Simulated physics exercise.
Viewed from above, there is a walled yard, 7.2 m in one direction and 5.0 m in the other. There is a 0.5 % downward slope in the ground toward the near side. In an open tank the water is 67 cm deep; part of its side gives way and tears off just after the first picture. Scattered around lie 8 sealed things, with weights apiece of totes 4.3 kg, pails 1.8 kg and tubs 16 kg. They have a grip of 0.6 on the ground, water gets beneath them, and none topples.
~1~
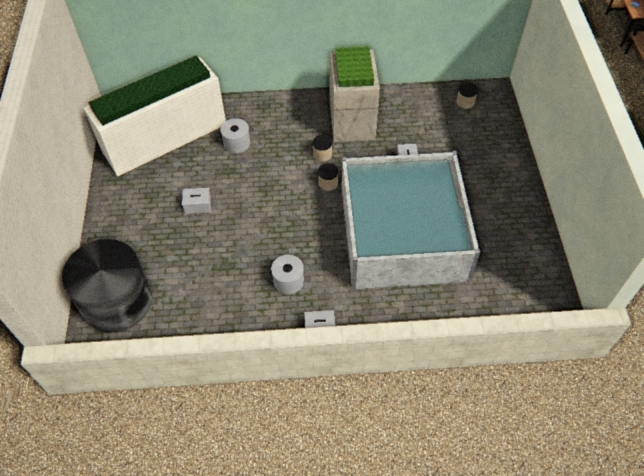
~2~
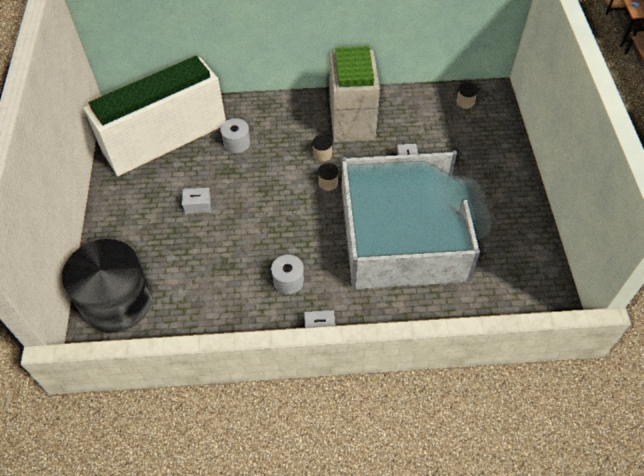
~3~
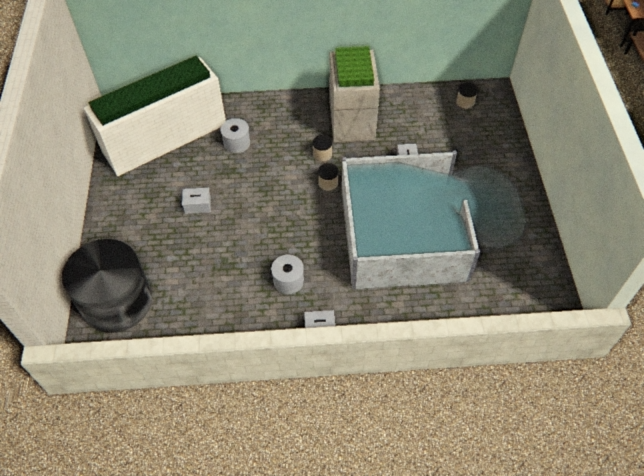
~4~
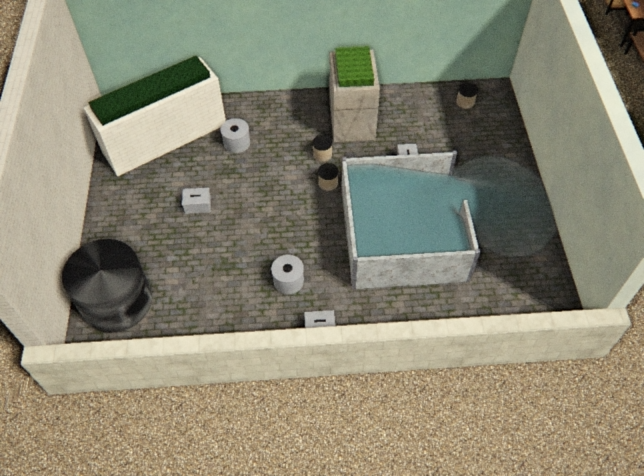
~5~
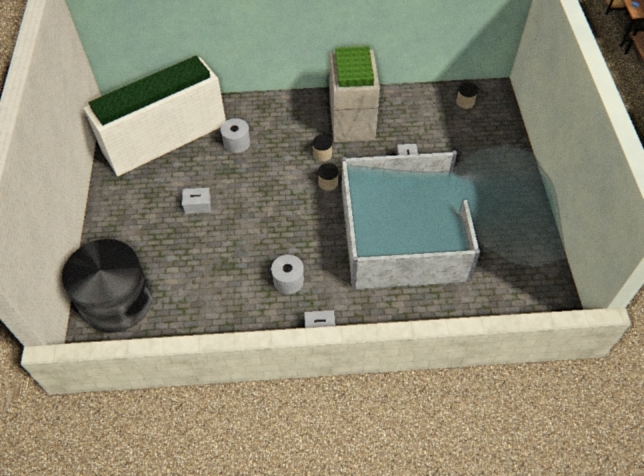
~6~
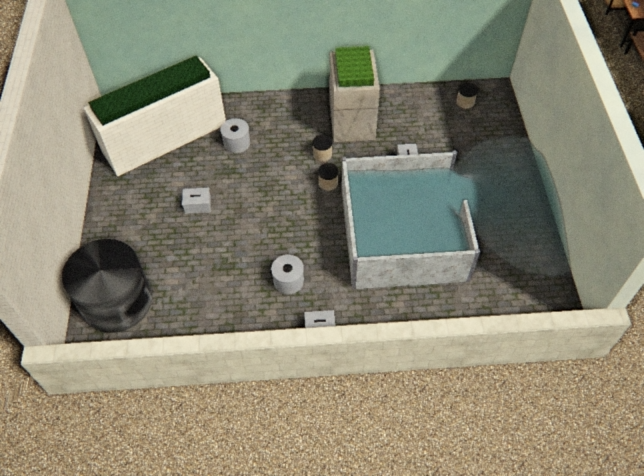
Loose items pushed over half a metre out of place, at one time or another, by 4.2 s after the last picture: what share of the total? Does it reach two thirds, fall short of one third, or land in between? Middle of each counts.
Seems to me it will amount to a middle share.
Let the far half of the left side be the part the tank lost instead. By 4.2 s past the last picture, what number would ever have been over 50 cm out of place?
Then 1 of them would.
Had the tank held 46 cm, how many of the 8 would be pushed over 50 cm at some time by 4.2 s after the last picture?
Result: 2.
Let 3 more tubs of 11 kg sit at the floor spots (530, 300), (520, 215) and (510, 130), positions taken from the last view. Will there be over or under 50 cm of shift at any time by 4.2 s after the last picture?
Going through them in turn, I'd say beyond, beyond and beyond.
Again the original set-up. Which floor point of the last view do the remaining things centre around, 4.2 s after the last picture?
Near (286, 202).
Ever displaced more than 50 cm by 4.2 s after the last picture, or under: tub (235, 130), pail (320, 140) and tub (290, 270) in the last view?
The first is inside the limit, the second inside the limit, and the third inside the limit.
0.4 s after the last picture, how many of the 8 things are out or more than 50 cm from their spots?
By then the count is 0.
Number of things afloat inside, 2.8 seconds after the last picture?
Total: 1.
Then, 0.4 s after the last picture 0 of 8 are over 50 cm from their spots; 0 afloat.
Then, 1.5 s after the last picture 0 of 8 are over 50 cm from their spots; 0 afloat.
Then, 2.8 s after the last picture 1 of 8 are over 50 cm from their spots; 1 afloat.
Then, 4.2 s after the last picture 4 of 8 are over 50 cm from their spots, and 4 have been at some point; 3 afloat.
